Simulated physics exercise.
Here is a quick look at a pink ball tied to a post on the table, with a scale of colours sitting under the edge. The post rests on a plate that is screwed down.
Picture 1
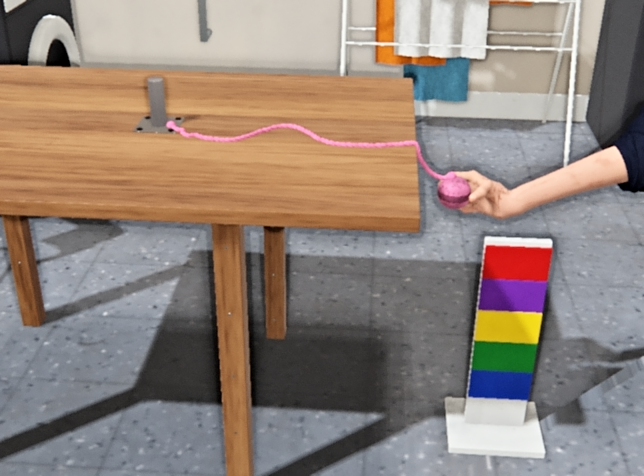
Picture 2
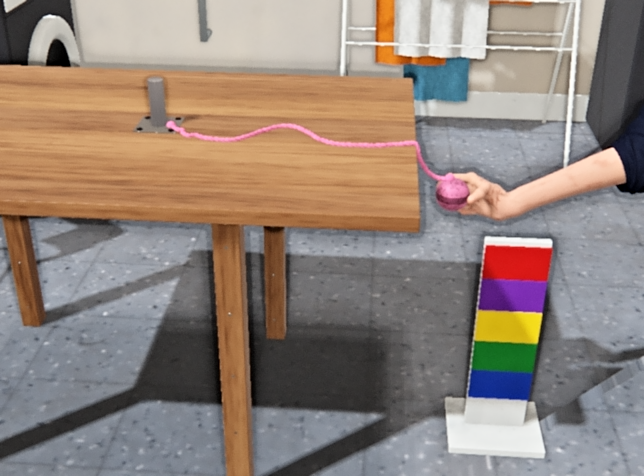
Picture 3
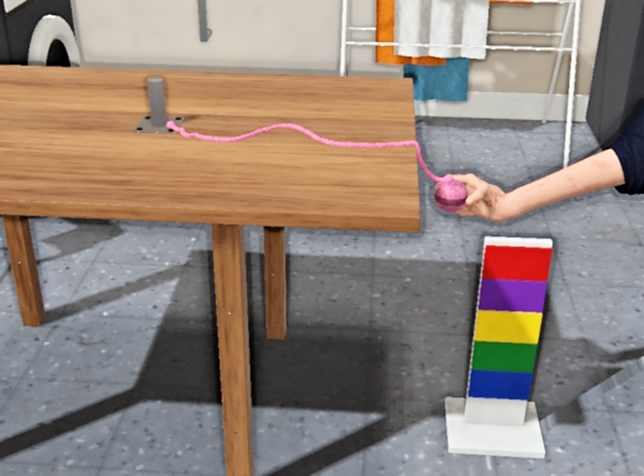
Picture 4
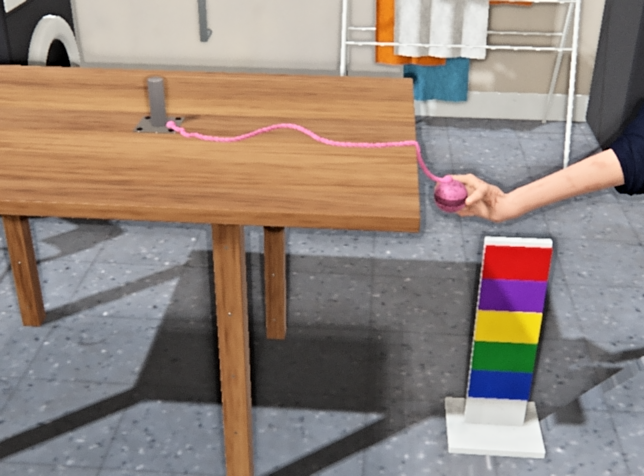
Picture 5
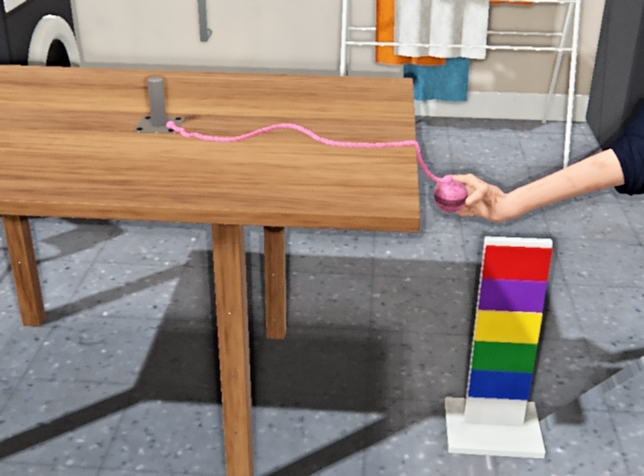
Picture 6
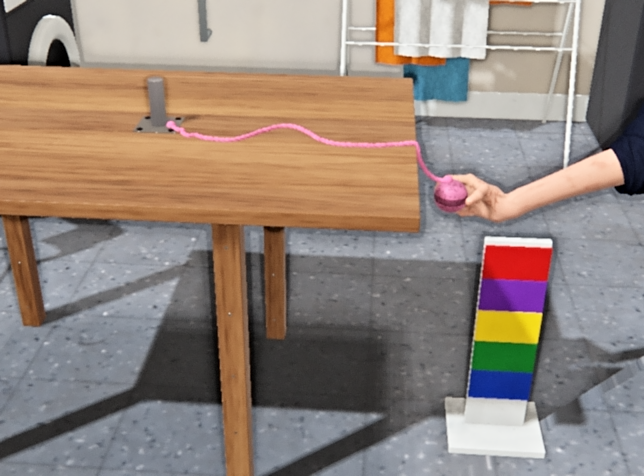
In a room with a speckled grey floor, seen from slightly above, a wooden table fills the left side, with a white drying rack of orange, white and teal cloths behind it. A pink cord runs from a short grey post on the tabletop over the right edge to a pink ball, above a stand banded red, purple, yellow, green and blue. A hand reaching in from the right holds the ball, shifting it barely leftward, while all else and the camera stay still.
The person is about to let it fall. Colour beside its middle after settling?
Red.
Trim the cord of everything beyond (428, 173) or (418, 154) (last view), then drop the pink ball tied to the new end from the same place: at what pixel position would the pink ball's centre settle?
In order, about (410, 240) and about (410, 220).
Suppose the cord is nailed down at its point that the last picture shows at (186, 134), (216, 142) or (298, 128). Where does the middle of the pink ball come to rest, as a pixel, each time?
Taking them in turn, I'd expect around (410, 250), (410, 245) and finally (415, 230).
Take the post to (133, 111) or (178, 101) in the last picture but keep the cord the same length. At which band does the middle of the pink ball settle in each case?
Answer, in order: No band, red.
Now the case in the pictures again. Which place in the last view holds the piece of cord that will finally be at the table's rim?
About (365, 146).
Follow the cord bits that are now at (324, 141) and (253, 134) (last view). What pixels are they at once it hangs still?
You'll find the first mark at (376, 139) and the second mark at (279, 133).
A little later, ball near (428, 255); level with red.
Next, ball near (402, 258); level with red.
When it is over, ball near (409, 260); level with red. At red.
